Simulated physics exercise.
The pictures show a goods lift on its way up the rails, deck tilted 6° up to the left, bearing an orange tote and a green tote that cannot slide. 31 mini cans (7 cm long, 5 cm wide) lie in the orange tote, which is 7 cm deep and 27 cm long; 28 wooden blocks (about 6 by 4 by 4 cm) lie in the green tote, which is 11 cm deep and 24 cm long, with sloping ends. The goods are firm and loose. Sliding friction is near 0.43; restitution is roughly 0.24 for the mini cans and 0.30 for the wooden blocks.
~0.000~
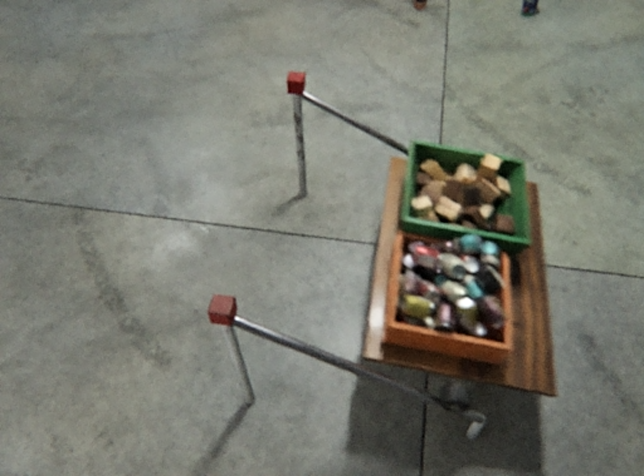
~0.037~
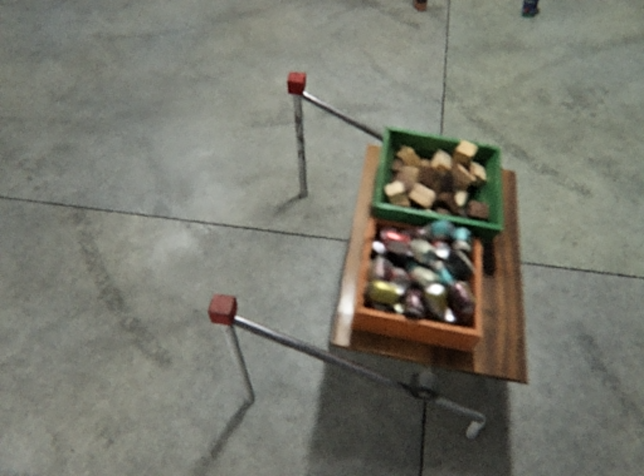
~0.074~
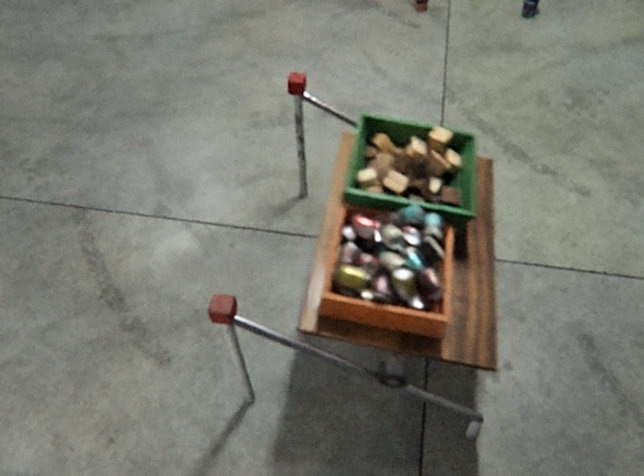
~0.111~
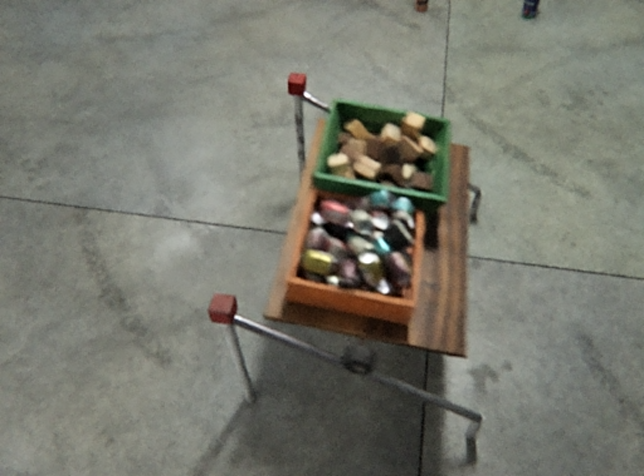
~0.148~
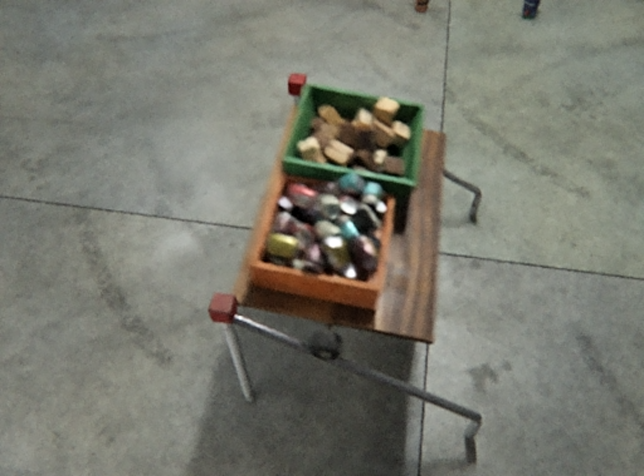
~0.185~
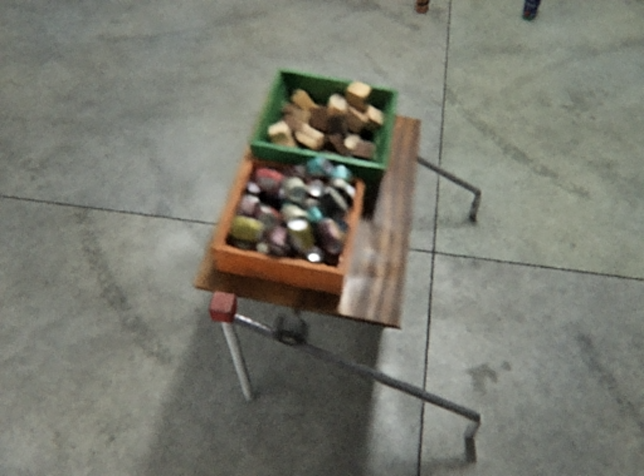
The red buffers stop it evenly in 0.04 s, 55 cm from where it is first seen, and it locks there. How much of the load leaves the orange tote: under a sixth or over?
More than a sixth of the mini cans leave the orange tote.
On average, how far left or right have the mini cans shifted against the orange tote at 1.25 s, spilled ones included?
About 30 cm to the left.
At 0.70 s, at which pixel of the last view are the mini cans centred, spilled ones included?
Around (217, 204).
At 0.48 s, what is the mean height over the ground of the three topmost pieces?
About 82 cm.
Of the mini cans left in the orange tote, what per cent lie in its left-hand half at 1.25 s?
About 50 per cent.
After 0.20 s, it meets the buffers.
After 0.32 s, the orange tote is down by 5 of 31 and the green tote has all 28.
After 0.48 s, the orange tote is down by 11 of 31 and the green tote is down by 2 of 28.
After 0.70 s, the orange tote is down by 13 of 31 and the green tote is down by 3 of 28.
When it is over (at 1.25 s), the orange tote is down by 13 of 31 and the green tote is down by 4 of 28. Asked share, 13 of 31, 42 per cent.
